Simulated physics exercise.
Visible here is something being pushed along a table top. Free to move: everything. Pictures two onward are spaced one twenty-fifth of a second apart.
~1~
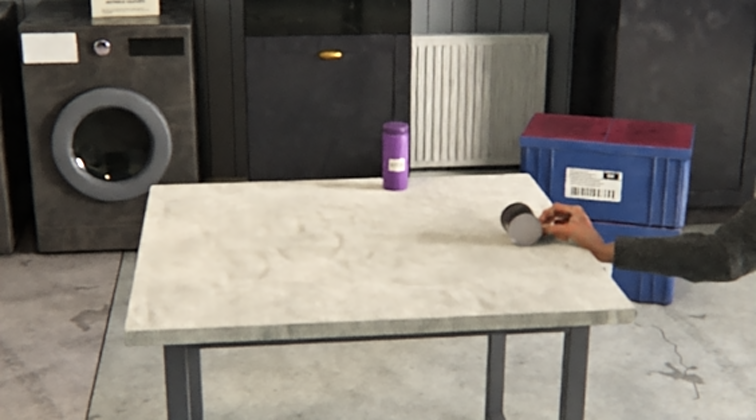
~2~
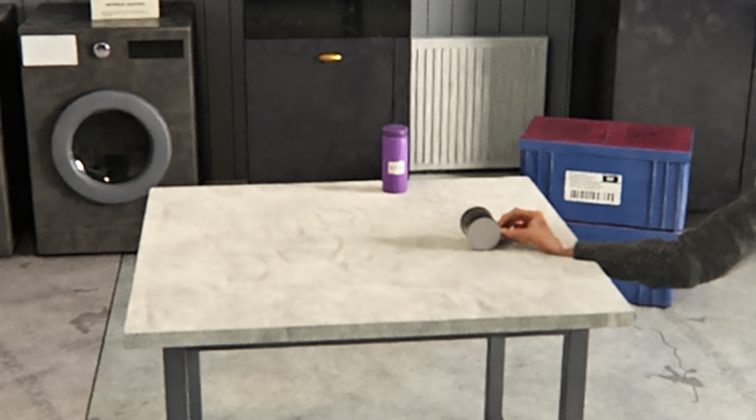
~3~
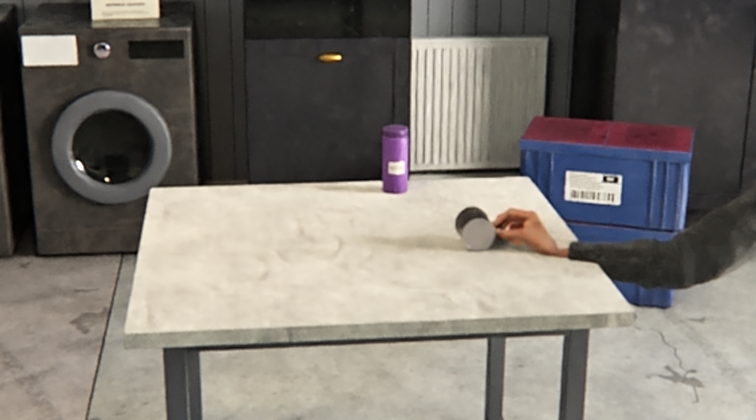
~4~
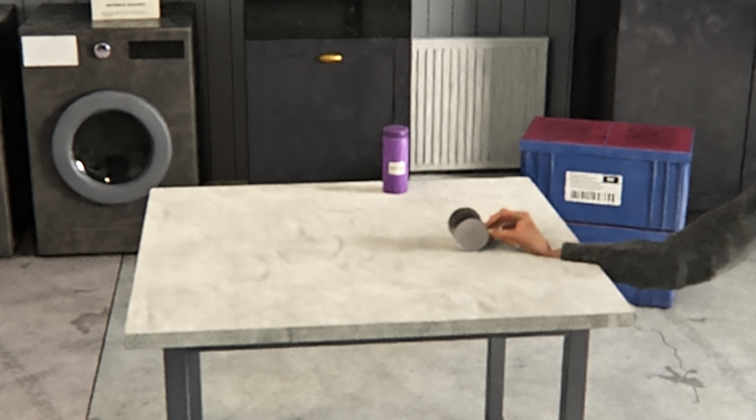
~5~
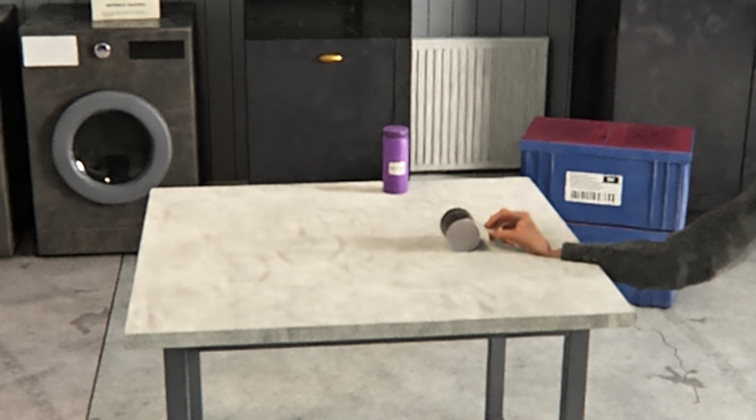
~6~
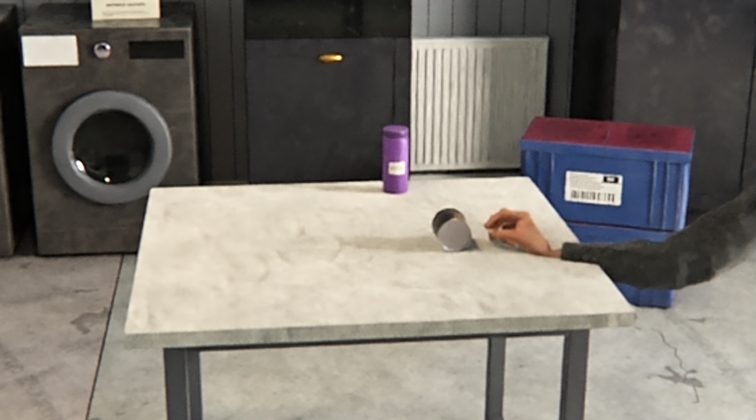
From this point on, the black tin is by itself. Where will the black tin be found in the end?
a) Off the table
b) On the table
(b) On the table.
Then, 0.30 s on from there, black tin shifted well along near (403, 232).
Then, 1.30 s on from there, black tin shifted well along near (366, 233).
Then, 4.70 s on from there, black tin resting near (366, 233).
In the end, moved from the start, black tin. At the end, from the last picture's camera, black tin near (366, 233).
